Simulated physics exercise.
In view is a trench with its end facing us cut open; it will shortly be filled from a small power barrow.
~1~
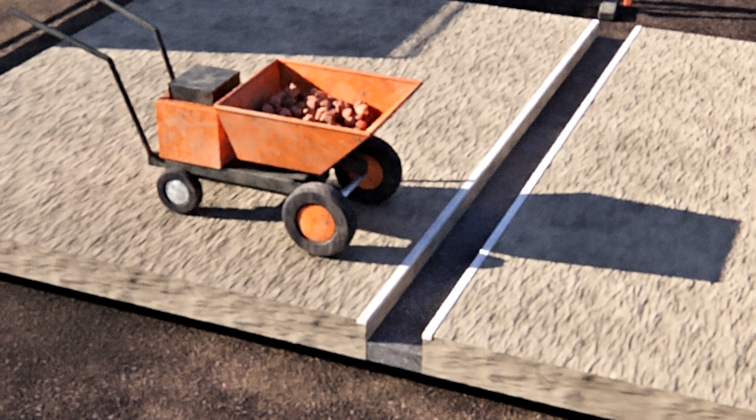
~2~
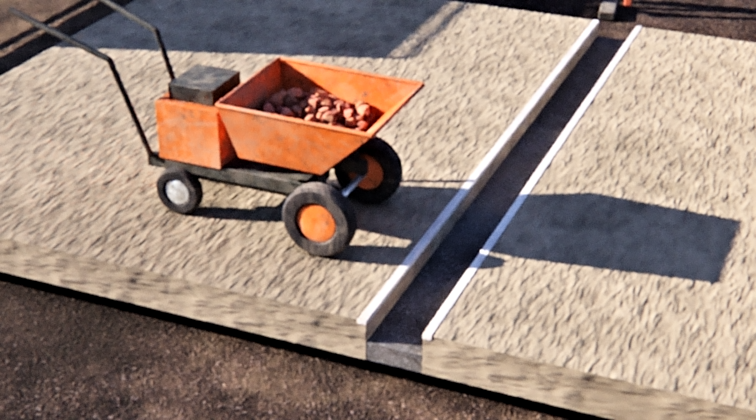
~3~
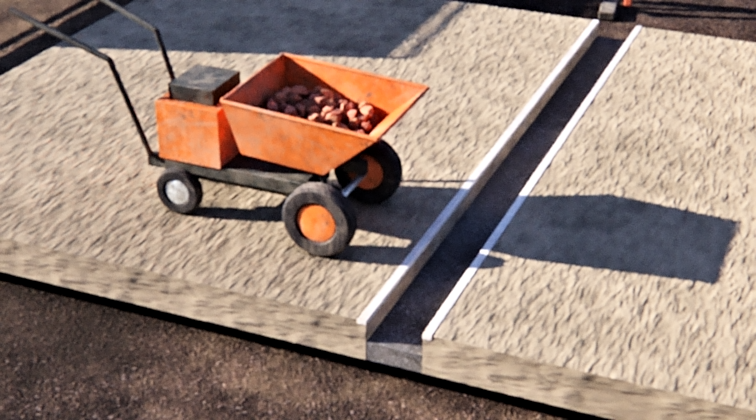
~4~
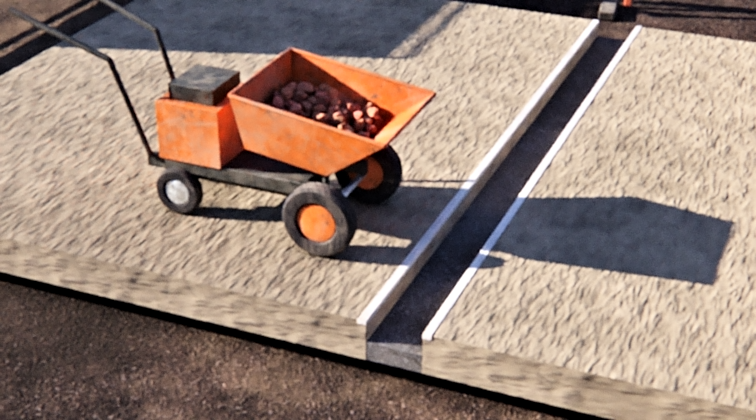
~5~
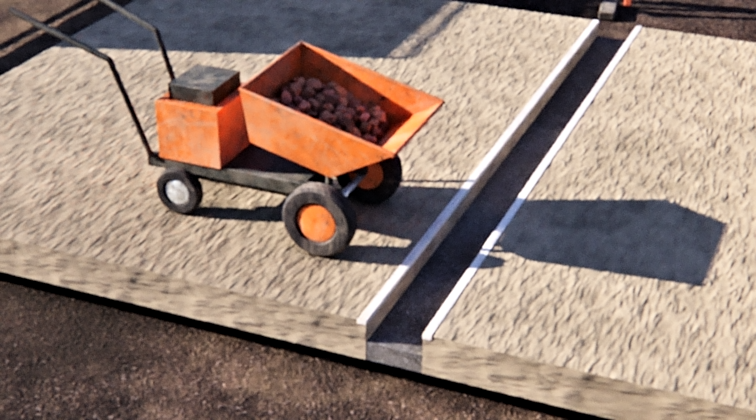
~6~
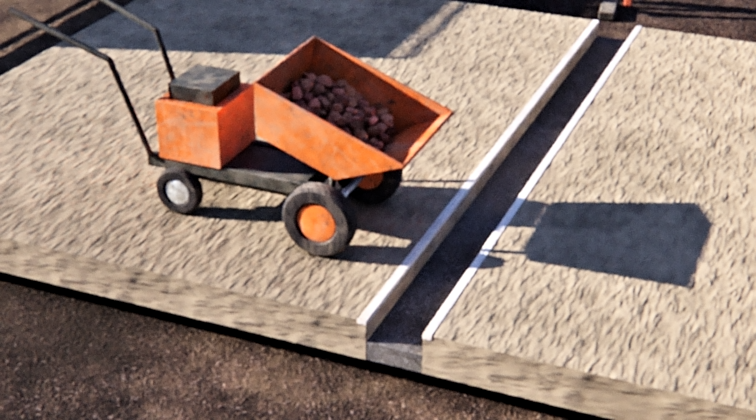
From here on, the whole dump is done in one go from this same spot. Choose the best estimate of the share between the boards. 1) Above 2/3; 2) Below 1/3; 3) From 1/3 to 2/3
(3) From 1/3 to 2/3.
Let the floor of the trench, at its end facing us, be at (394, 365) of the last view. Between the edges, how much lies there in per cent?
Estimated share: Approx. 80 %.
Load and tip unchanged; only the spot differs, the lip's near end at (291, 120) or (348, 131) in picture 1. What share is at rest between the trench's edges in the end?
In turn 30 and 80 in a hundred.
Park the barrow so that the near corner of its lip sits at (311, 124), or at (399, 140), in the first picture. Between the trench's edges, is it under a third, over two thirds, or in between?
The first stop gives the middle third, while the second gives under a third.
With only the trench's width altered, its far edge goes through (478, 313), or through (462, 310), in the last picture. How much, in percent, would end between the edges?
Well, it'd be something like 90 per cent the first time and 70 per cent the second.
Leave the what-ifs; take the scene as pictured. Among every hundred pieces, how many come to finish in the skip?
About 30 in a hundred.
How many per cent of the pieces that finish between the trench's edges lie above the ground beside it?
I'd estimate around 20 %.
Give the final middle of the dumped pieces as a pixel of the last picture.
I'd mark it at roughly (468, 259).
Shortly afterwards, skip tipped steeply; the whole lot in the skip.
Next, skip tipped right over; near two thirds in the skip; near a quarter in or heaped over the trench; a little beyond it.
Some moments later, skip tipped right over; near a third in the skip; near half in or heaped over the trench; near a quarter beyond it.
In the end, skip tipped right over; near a third in the skip; near half in or heaped over the trench; near a quarter beyond it.
